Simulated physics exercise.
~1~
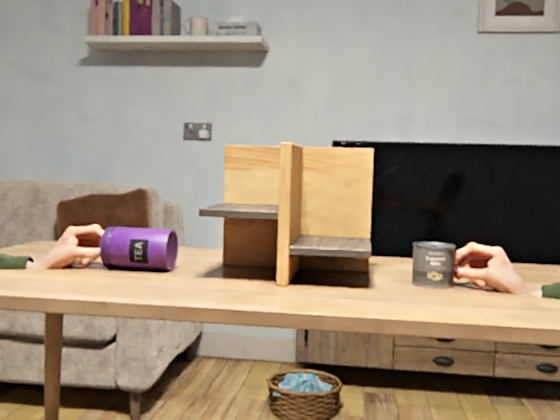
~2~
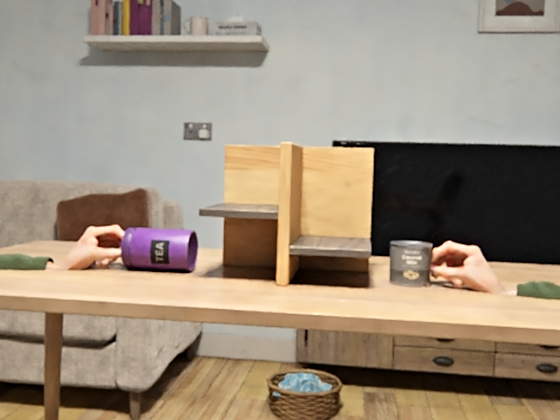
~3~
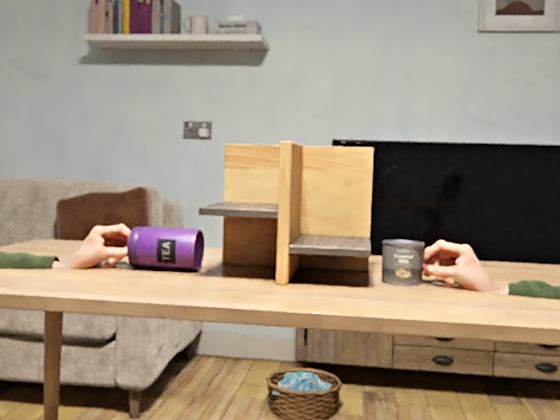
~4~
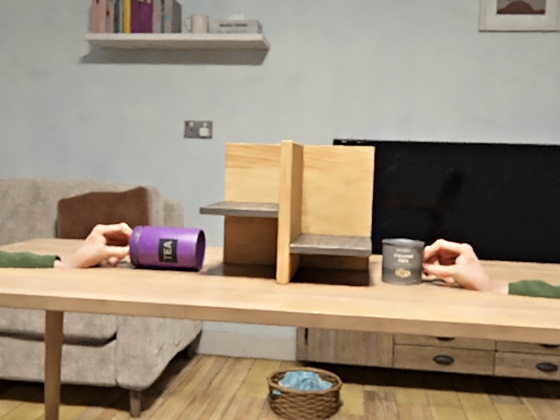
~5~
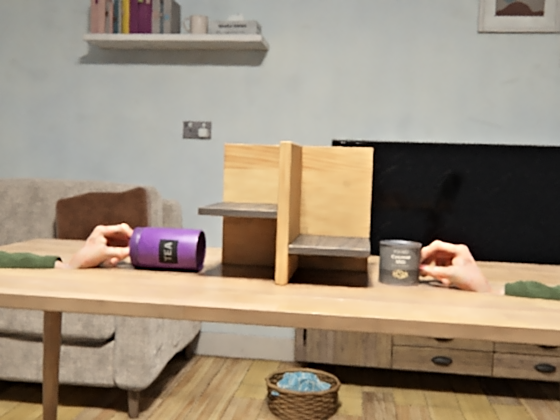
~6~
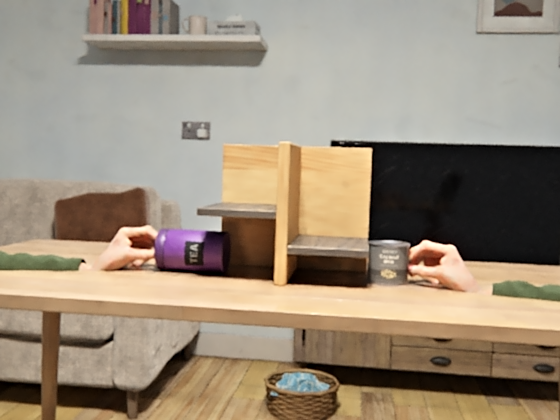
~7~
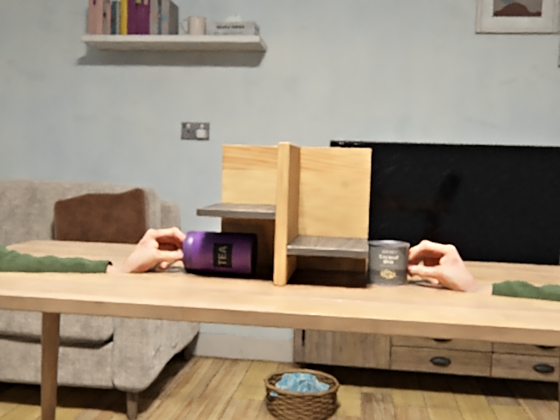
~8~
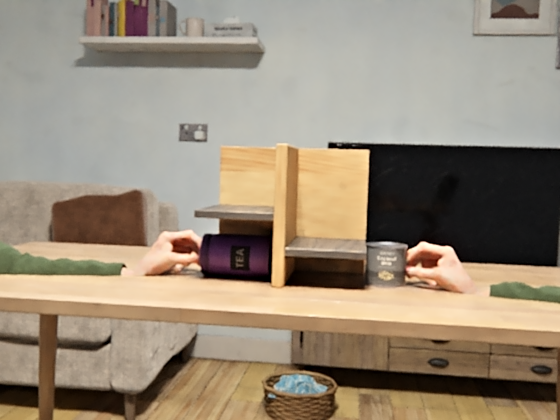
Purple tea jar on its side sliding under a low rack shelf by hand, while an upright grey tin stops at the opposite shelf's edge.
